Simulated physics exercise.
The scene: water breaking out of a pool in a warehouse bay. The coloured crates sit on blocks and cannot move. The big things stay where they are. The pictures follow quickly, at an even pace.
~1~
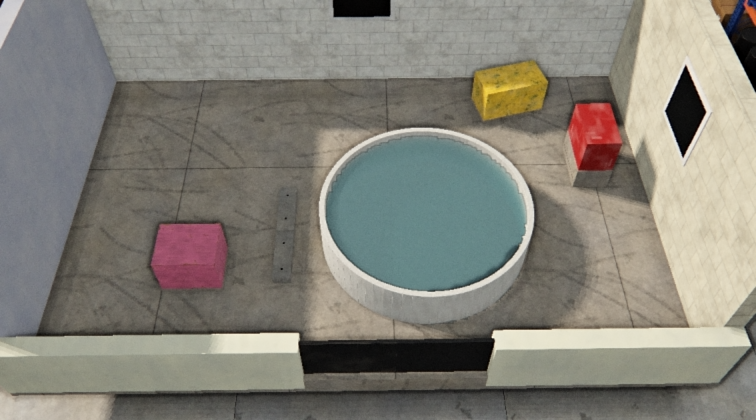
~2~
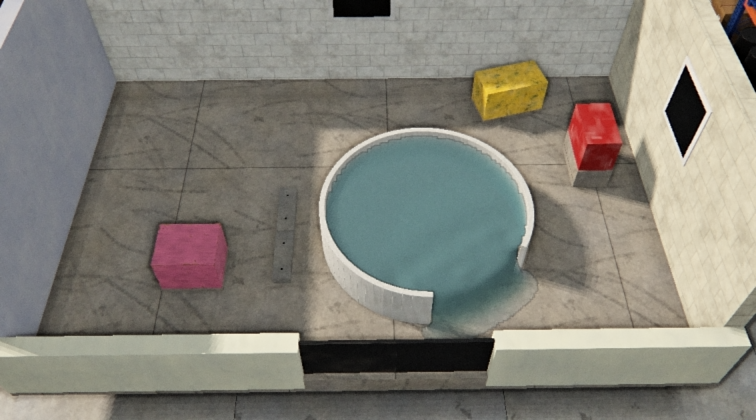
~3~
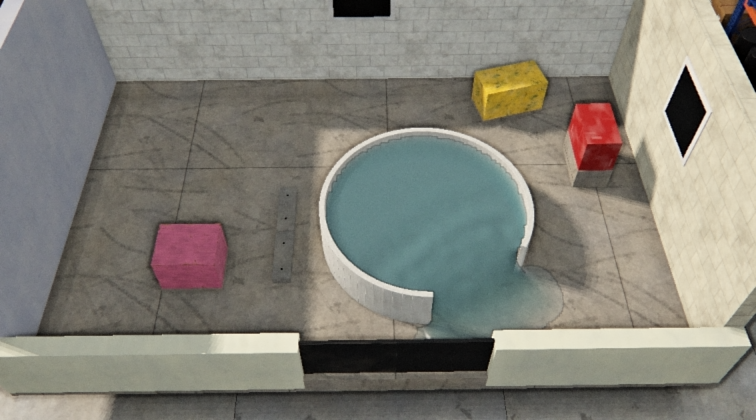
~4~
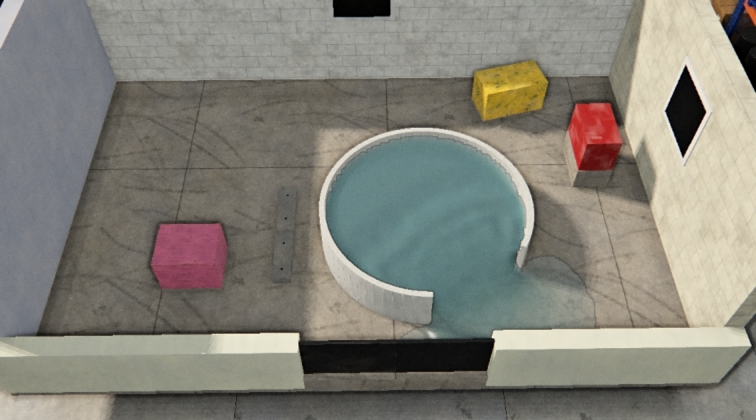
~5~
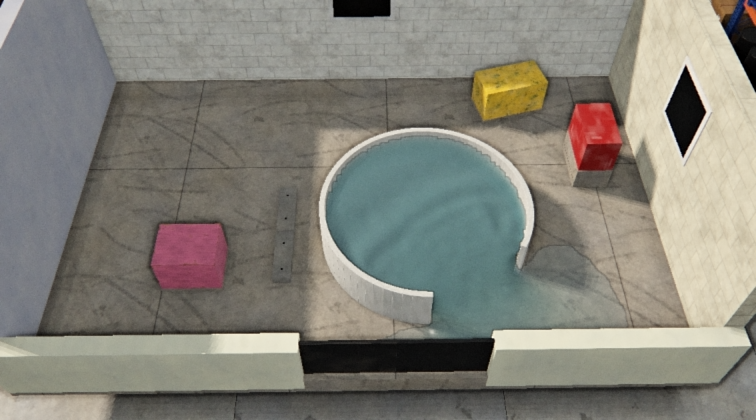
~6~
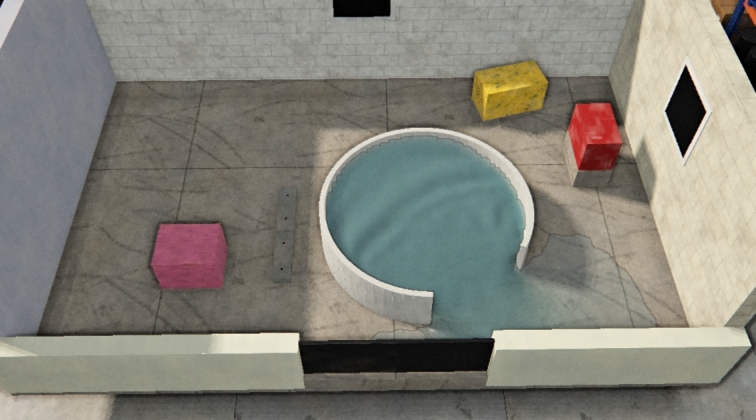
In a warehouse bay, a round pool's wall opens at the front right and water pours out.
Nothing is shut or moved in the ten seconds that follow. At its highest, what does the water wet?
One by one: The red crate keeps dry; the yellow crate is soaked; the pink crate is soaked.
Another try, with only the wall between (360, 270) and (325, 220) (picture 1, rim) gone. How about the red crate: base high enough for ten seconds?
My reading: Red crate escapes it.
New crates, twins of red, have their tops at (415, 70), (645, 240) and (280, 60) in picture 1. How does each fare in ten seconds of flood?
In turn: Remains dry, is soaked, remains dry.
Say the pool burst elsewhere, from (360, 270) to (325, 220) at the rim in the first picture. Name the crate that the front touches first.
That is the crate marked pink.
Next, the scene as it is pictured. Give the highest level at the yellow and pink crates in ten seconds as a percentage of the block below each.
Roughly 290 per cent, then 200 per cent.
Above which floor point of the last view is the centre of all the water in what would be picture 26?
Near (479, 248).
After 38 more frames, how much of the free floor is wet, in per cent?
Close to 85 %.
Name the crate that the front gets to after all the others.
Last comes the yellow one.
A moment on, water covers 15 % of the floor; the red crate not reached, the yellow crate not reached, the pink crate not reached.
Next, water covers 25 % of the floor; the red crate water round its plinth, the yellow crate not reached, the pink crate water round its plinth.
Then, water covers 50 % of the floor; the red crate water round its plinth, the yellow crate water round its plinth, the pink crate water round its plinth.
Later, water covers 85 % of the floor; the red crate water round its plinth, the yellow crate water round its plinth, the pink crate water round its plinth.
In the end, water covers 100 % of the floor; the red crate stayed above the water, the yellow crate was topped, the pink crate was topped.
